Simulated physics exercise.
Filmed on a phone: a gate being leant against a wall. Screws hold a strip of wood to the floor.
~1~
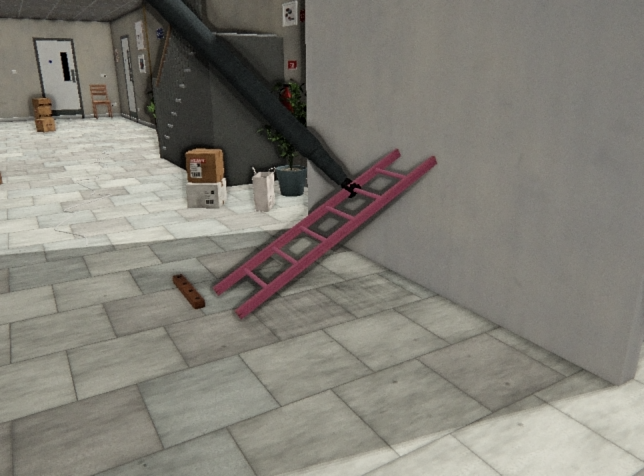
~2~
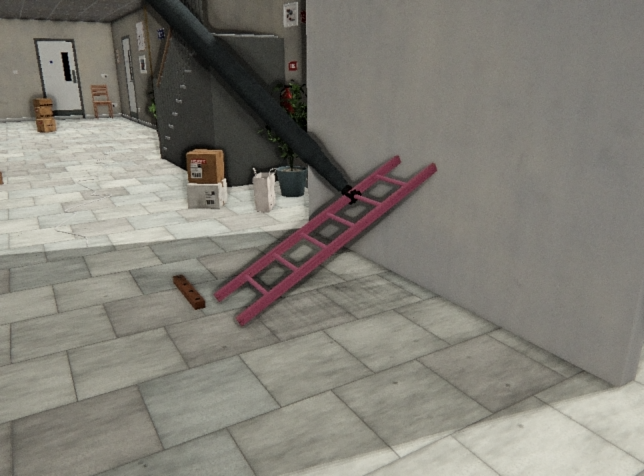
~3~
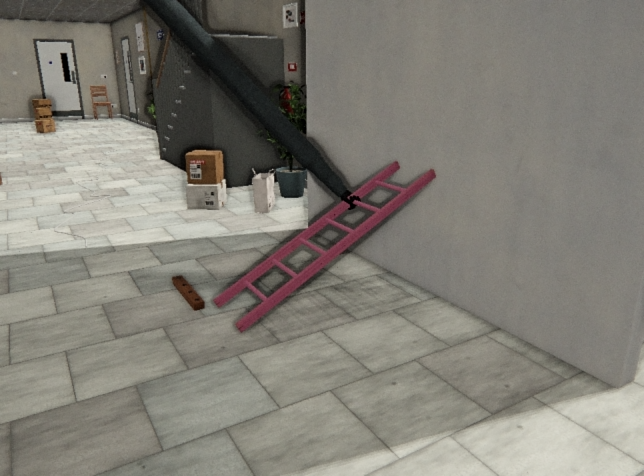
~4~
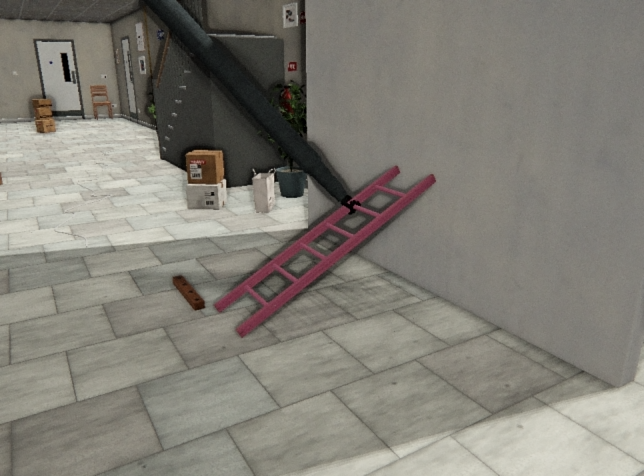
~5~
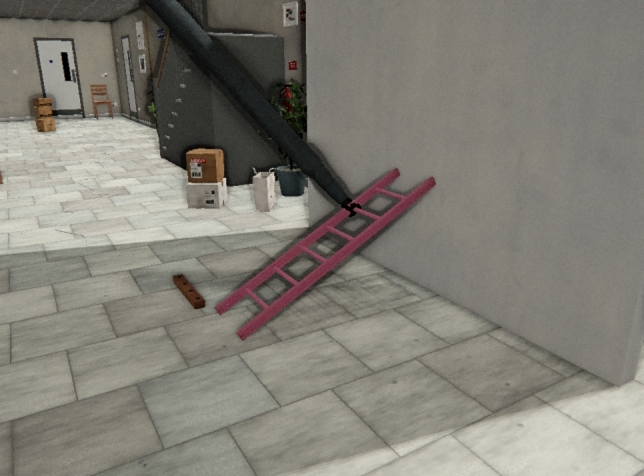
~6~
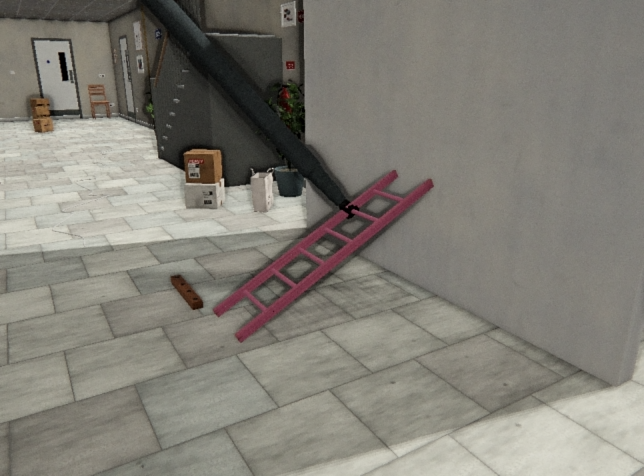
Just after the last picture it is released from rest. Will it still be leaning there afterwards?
Outcome: The pink gate slides out and falls.
Then, 0.26 s after the last picture, pink gate tipped 11° from how it was near (319, 268).
Then, 0.38 s after the last picture, pink gate tipped 27° from how it was near (314, 301).
Then, 0.62 s after the last picture, pink gate tipped 32° from how it was near (313, 294).
At rest, the pink gate slips down, near (313, 302).
